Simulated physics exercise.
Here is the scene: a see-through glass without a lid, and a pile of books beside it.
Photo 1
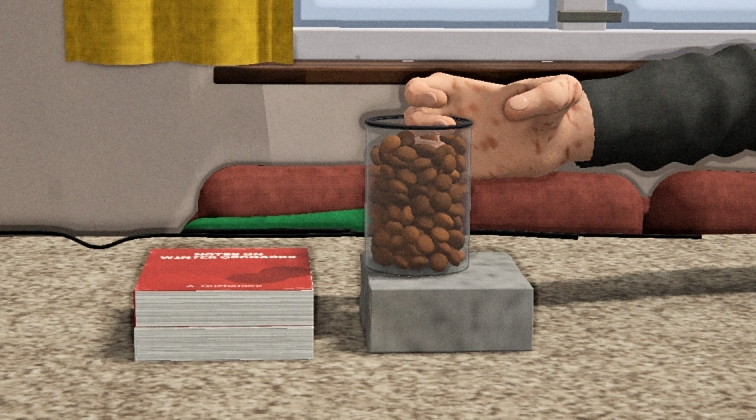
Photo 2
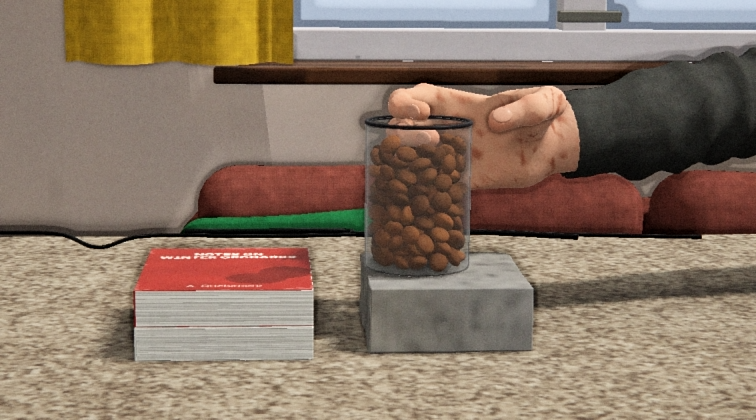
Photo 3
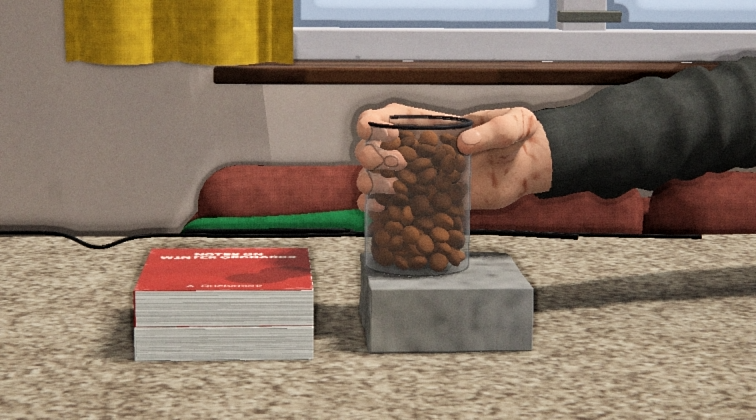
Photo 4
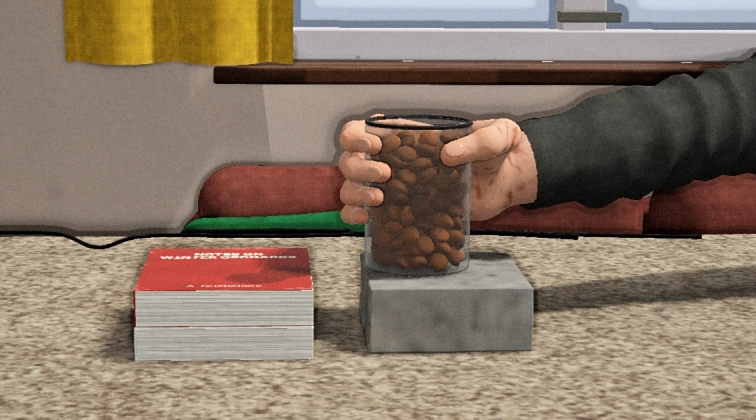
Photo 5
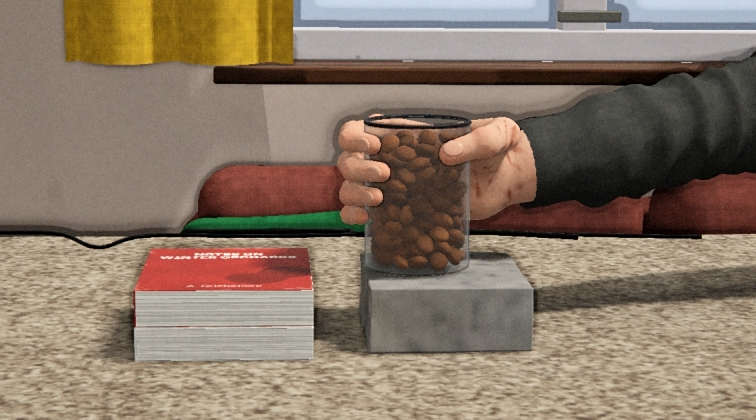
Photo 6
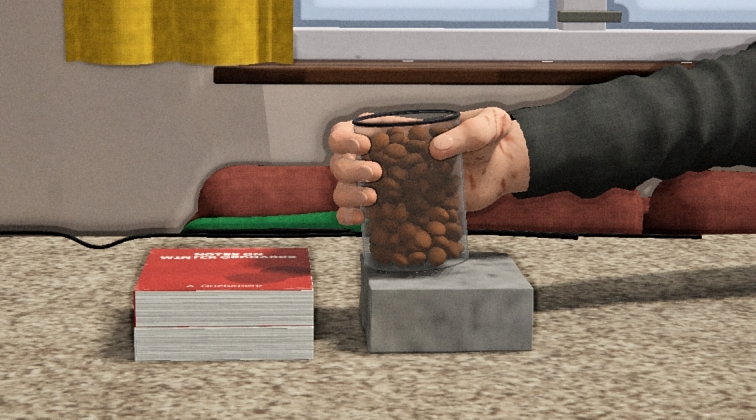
The video shows a hand reaching in from the right and closing around an open, see-through glass of brown pieces on a gray block beside a red-covered book pile, then tilting the glass slightly to the left.
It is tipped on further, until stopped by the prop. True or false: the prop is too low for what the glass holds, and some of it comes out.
True.
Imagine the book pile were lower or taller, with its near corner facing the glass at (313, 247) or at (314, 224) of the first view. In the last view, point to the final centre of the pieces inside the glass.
Roughly at (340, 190) for the first height, and roughly at (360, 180) for the second.
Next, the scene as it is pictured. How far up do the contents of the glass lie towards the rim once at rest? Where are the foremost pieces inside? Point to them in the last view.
They end up at roughly pixel (212, 248) in the last picture.
Then, 0.41 s on from there, the glass leans 27°; everything is still inside.
Then, 0.94 s on from there, the glass leans 55°; everything is still inside.
Then, 1.50 s on from there, the glass leans 85°; a stray few of the bits of dog kibble out of it.
In the end, the glass rests on the book pile at 89°; a small part of the bits of dog kibble out of it.
